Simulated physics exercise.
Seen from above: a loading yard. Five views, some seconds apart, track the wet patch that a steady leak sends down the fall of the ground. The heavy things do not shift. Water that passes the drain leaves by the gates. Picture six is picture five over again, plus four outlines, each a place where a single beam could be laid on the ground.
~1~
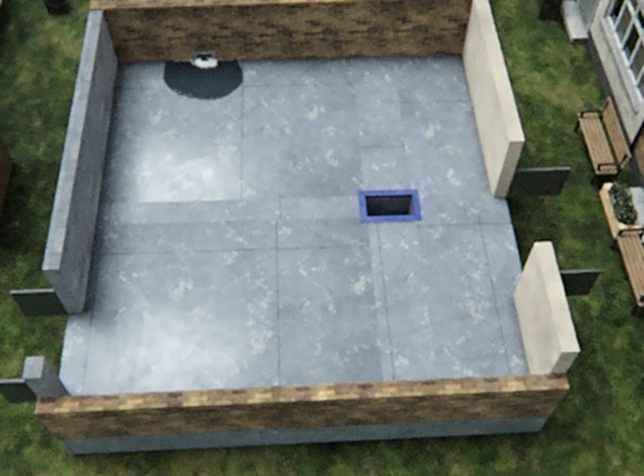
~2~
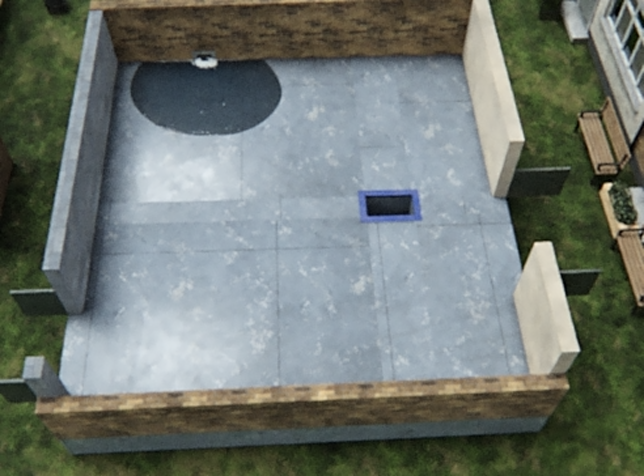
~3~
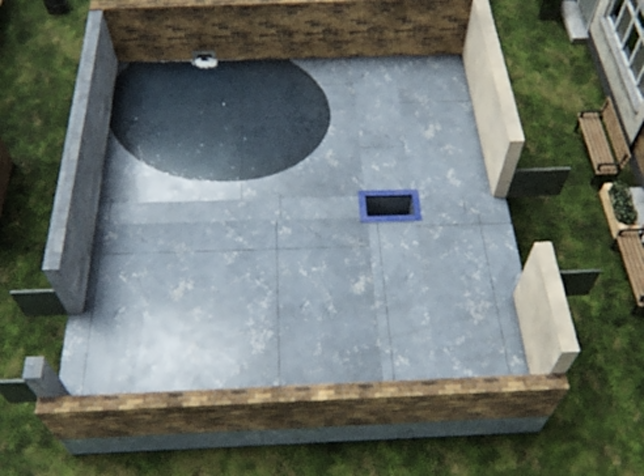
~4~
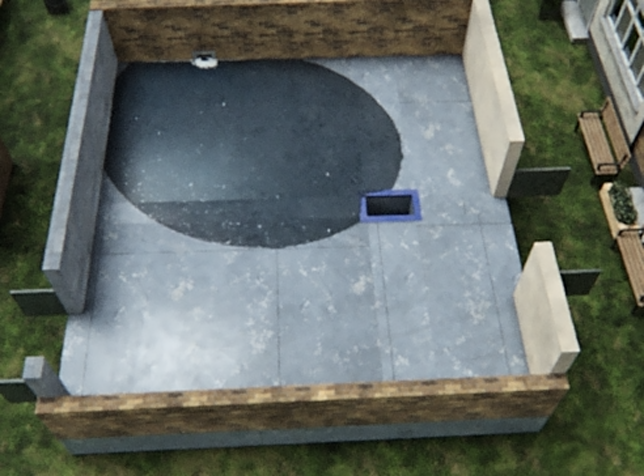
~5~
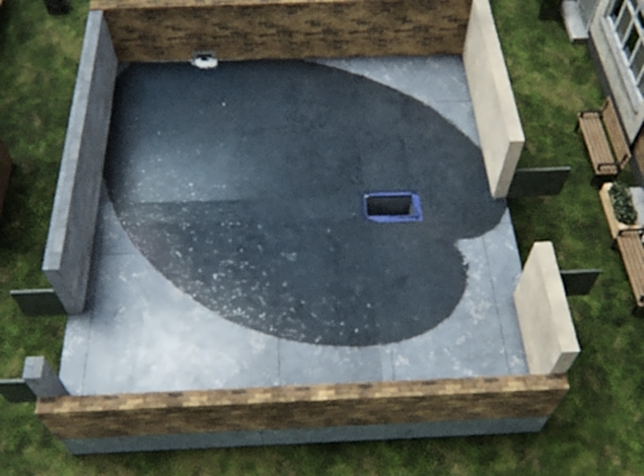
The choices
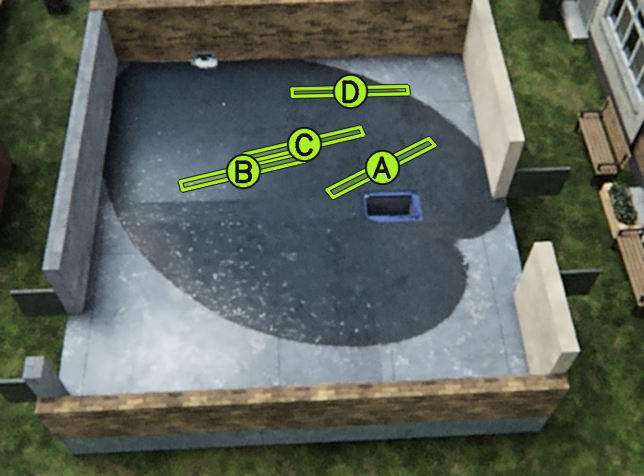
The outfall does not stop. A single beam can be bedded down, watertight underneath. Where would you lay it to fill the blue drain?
The answer is place D.
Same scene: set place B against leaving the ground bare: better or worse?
Place B is worse.
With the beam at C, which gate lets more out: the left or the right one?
The right gate.
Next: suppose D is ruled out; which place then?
The answer is B.
In lime, A from (330, 193) to (431, 141); B from (181, 185) to (303, 157); C from (245, 158) to (361, 131); D from (292, 92) to (407, 90).
With A, about 3 % of the stream goes into the blue drain, about 92 % out by the gates.
With B, about 11 % of the stream goes into the blue drain, about 81 % out by the gates.
With C, about 4 % of the stream goes into the blue drain, about 91 % out by the gates.
With D, about 20 % of the stream goes into the blue drain, about 77 % out by the gates.
